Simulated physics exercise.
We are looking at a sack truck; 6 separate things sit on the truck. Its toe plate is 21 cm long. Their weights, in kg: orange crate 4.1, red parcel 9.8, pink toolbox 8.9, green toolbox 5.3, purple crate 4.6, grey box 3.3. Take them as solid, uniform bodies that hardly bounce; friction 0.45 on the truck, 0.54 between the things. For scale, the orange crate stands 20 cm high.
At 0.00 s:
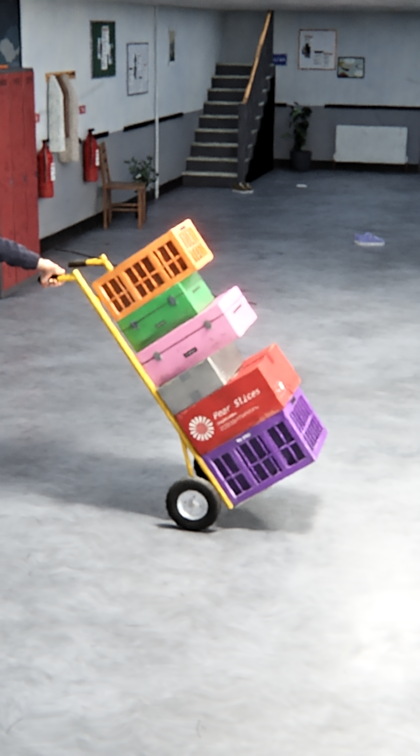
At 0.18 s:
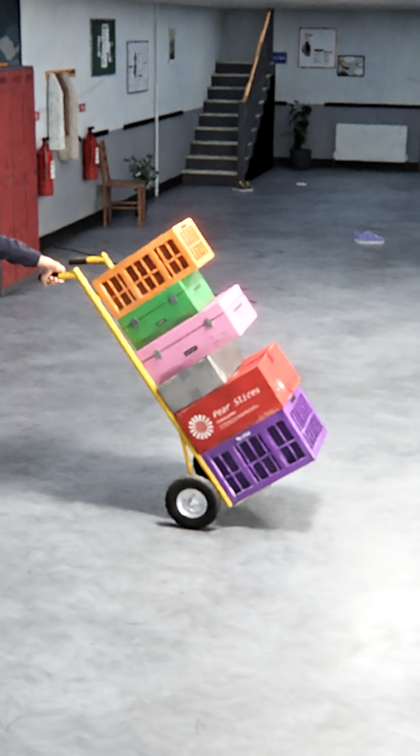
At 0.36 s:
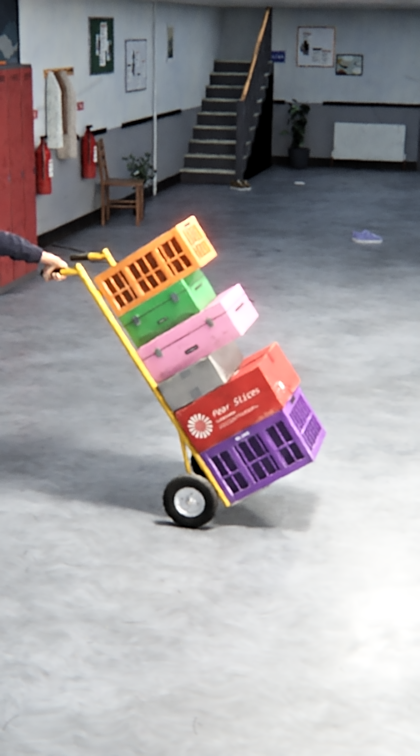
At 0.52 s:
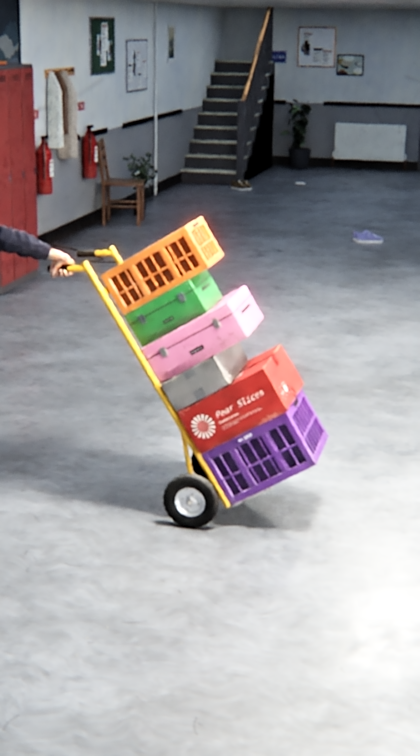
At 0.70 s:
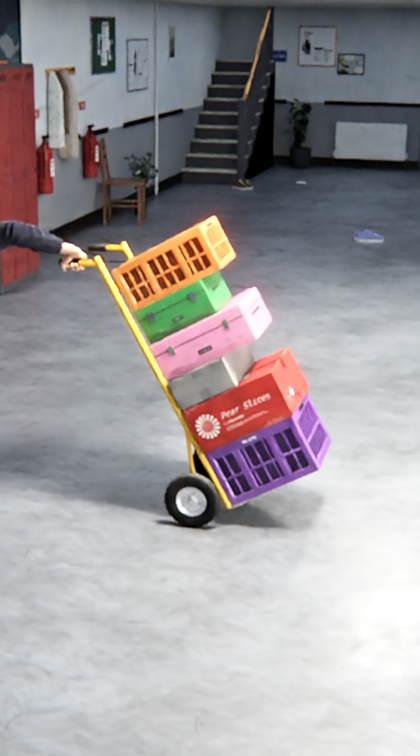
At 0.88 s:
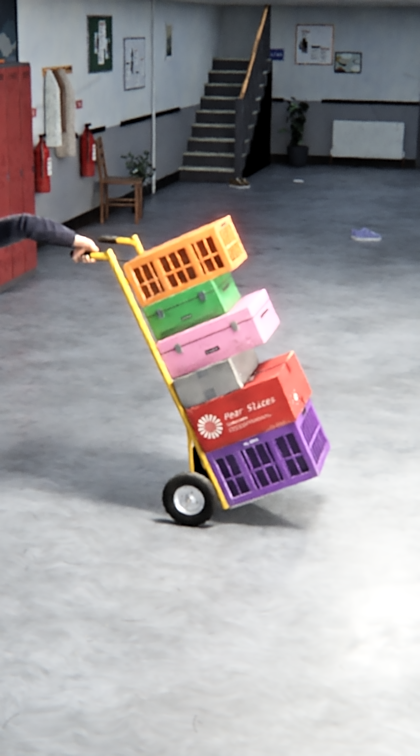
A yellow sack truck stacked with colourful crates and boxes leaned back on its wheels, barely moving at first, then a hand on its handle gradually pushed it more upright, swinging the load rightward.
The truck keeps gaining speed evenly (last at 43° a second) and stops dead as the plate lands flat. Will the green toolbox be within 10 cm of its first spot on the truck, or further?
The green toolbox leaves its spot.
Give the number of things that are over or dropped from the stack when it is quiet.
That comes to 4.
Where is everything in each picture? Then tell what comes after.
The first picture shows truck 35° back; green toolbox (166, 311); orange crate (153, 270).
The second picture shows truck 35° back; pink toolbox (197, 334); purple crate (266, 443).
The third picture shows truck 34° back; grey box (202, 372); orange crate (156, 266).
The fourth picture shows truck 32° back; red parcel (241, 398); pink toolbox (203, 334).
The fifth picture shows truck 29° back; purple crate (269, 447); grey box (212, 372).
The sixth picture shows truck 26° back; green toolbox (192, 303); orange crate (186, 261).
After 1.98 s, truck upright; green toolbox tipped 16° from how it sat near (305, 321); orange crate tipped 16° from how it sat; pink toolbox tipped 16° from how it sat.
After 2.48 s, truck upright; orange crate, pink toolbox and green toolbox now dropped from the stack; grey box tipped 69° from how it sat; red parcel slid 2 cm.
After 2.78 s, truck upright; grey box on its side; red parcel tipped 3° from how it sat.
At rest (4.2 s), dropped from the stack, orange crate, pink toolbox and green toolbox; tipped over on the truck, grey box; the other 2 in place, give or take 10 cm.
